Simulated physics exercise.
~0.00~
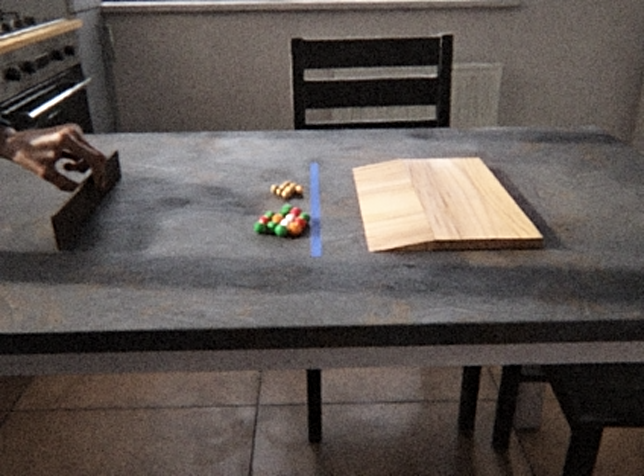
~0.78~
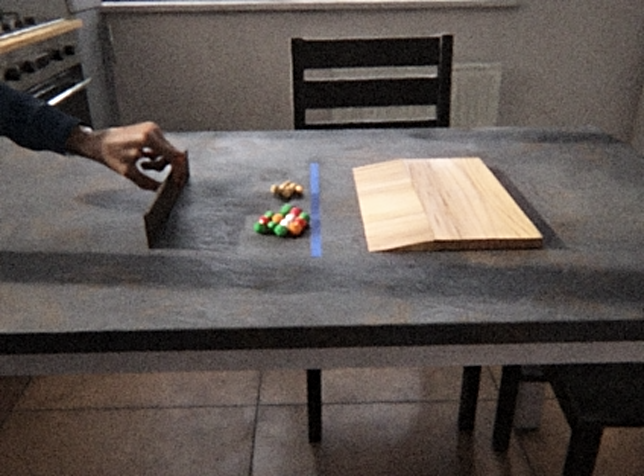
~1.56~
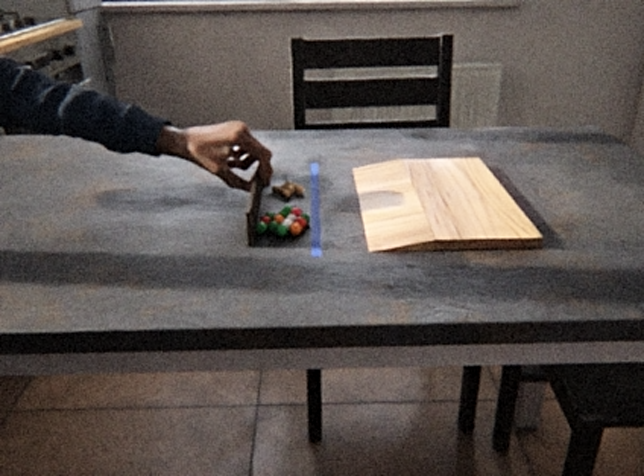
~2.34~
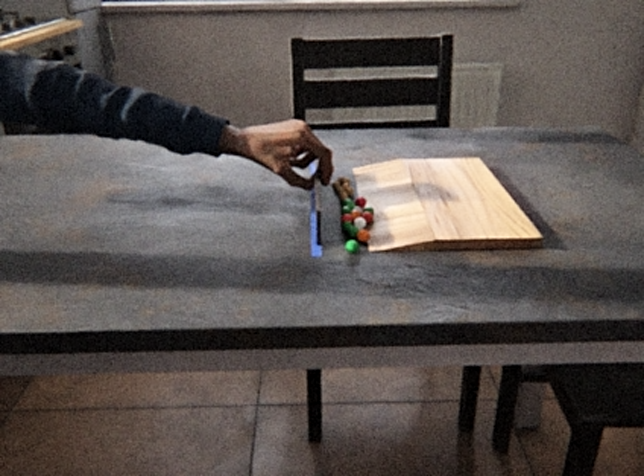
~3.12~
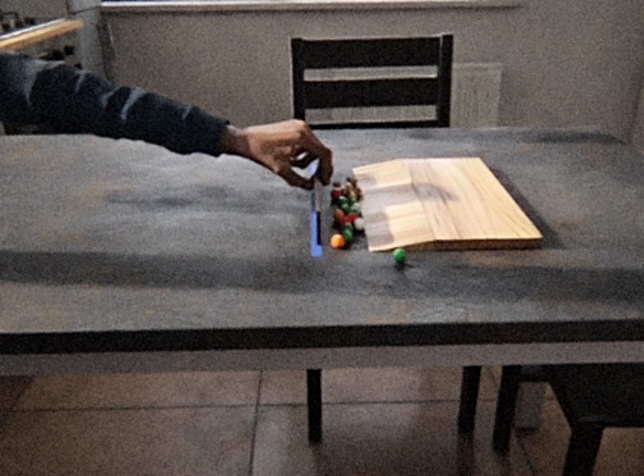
A hand in a dark sleeve holds a thin strip of wood upright at the left of a dark grey table, seen from the front and slightly above, with a black chair behind. Near the middle lie a front cluster of green, red, white and orange balls and a smaller tan cluster behind, just left of a blue tape line. A pale wooden ramp rests to the right. The hand slides the strip rightward, reaches the balls and pushes both clusters across the tape. The strip stops at the tape while some balls roll slightly onward. They settle mostly short of the ramp, none reaching its top, with one green ball near its front edge.
